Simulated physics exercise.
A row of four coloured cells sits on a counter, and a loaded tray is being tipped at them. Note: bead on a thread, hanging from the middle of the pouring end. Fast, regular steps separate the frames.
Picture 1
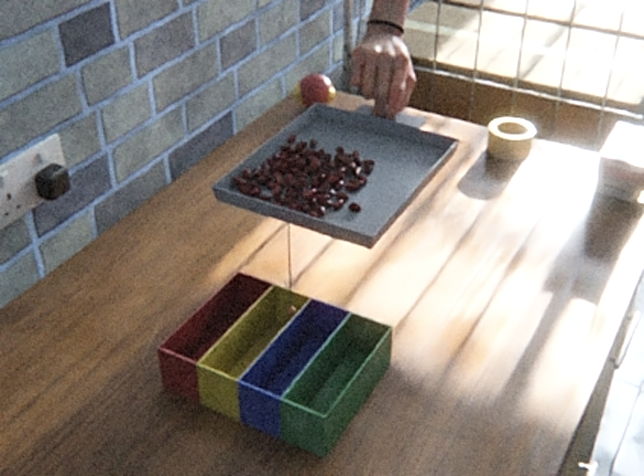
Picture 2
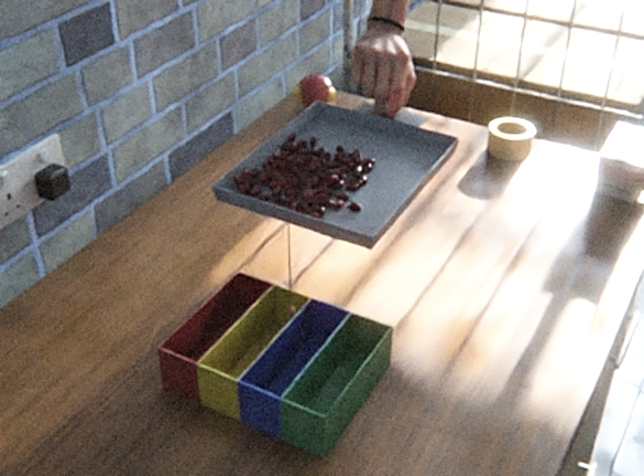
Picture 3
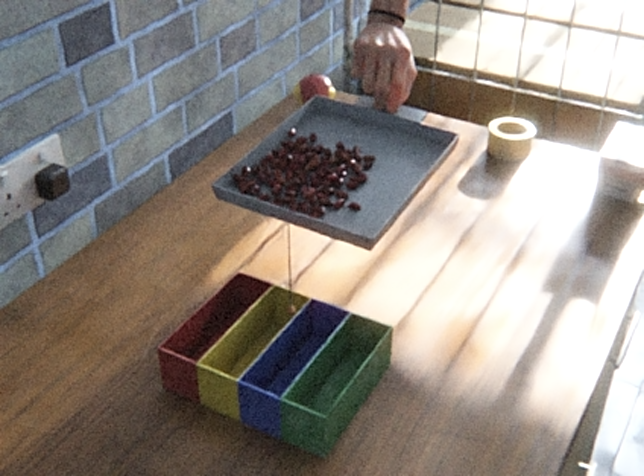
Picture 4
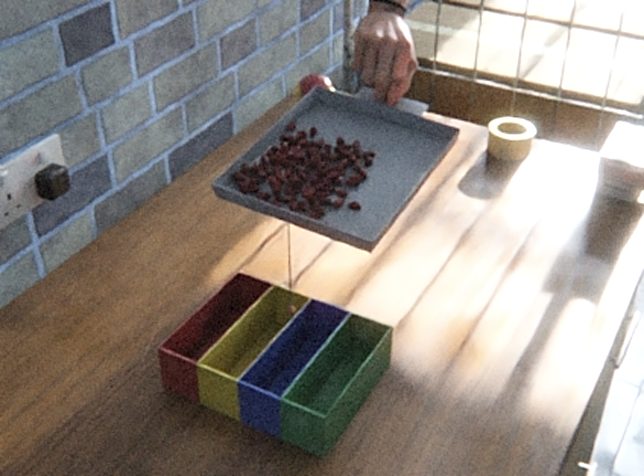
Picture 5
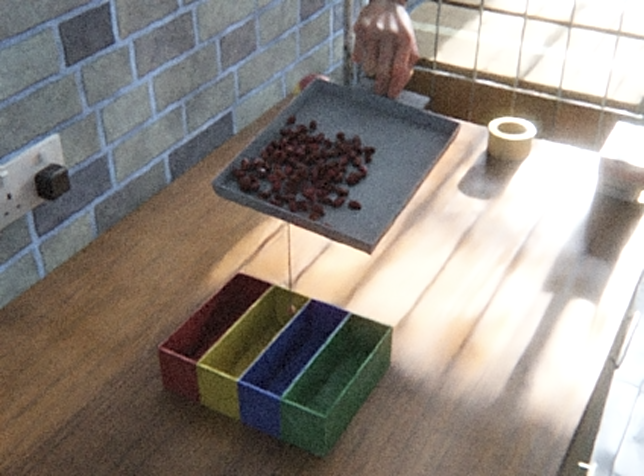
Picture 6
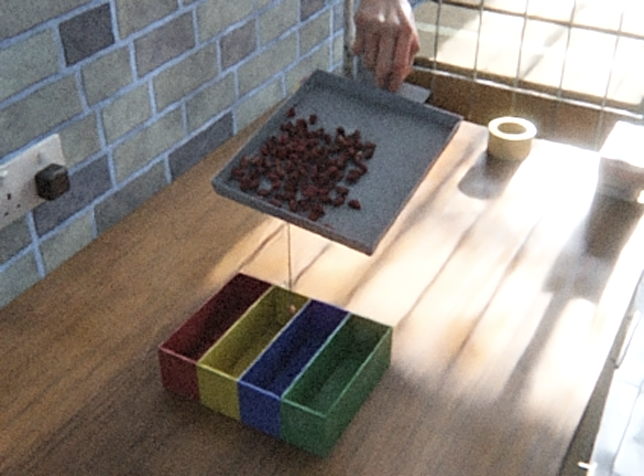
Grey tray of dark red beans tilting slightly as a hand slowly raises its far end above red, yellow, blue and green cells.
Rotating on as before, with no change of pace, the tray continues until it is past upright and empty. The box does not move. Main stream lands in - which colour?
Green cell.
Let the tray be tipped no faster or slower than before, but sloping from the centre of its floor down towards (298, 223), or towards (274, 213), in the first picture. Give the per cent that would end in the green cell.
Well, 20 percent for one and then 0 percent for the other.
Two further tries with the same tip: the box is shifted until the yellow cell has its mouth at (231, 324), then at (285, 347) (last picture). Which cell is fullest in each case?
With the first placing it's the cell in green, with the second it's the blue cell.
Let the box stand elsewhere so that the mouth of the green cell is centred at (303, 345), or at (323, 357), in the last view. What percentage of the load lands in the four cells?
In order: 40 percent, then 70 percent.
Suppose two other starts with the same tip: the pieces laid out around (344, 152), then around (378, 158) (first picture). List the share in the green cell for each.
Near 60 % and 60 %.
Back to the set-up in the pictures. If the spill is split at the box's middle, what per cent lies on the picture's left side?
Roughly 10 %.
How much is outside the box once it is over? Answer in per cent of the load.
It works out to close to 10 per cent.
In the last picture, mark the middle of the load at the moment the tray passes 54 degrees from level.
The middle of the pieces sits at roughly (317, 188).
Just after the last frame, tray tipped steeply; every one on the tray.
A moment on, tray tipped right over; almost all on the tray; just a few falling or outside the box.
Further on, tray tipped past a quarter turn; roughly half in the green cell; roughly a third in the blue cell; about a tenth in the yellow cell; about a tenth falling or outside the box.
When it is over, tray tipped past a quarter turn; roughly half in the green cell; roughly a third in the blue cell; about a tenth in the yellow cell; not one in the red cell; about a tenth outside the box.
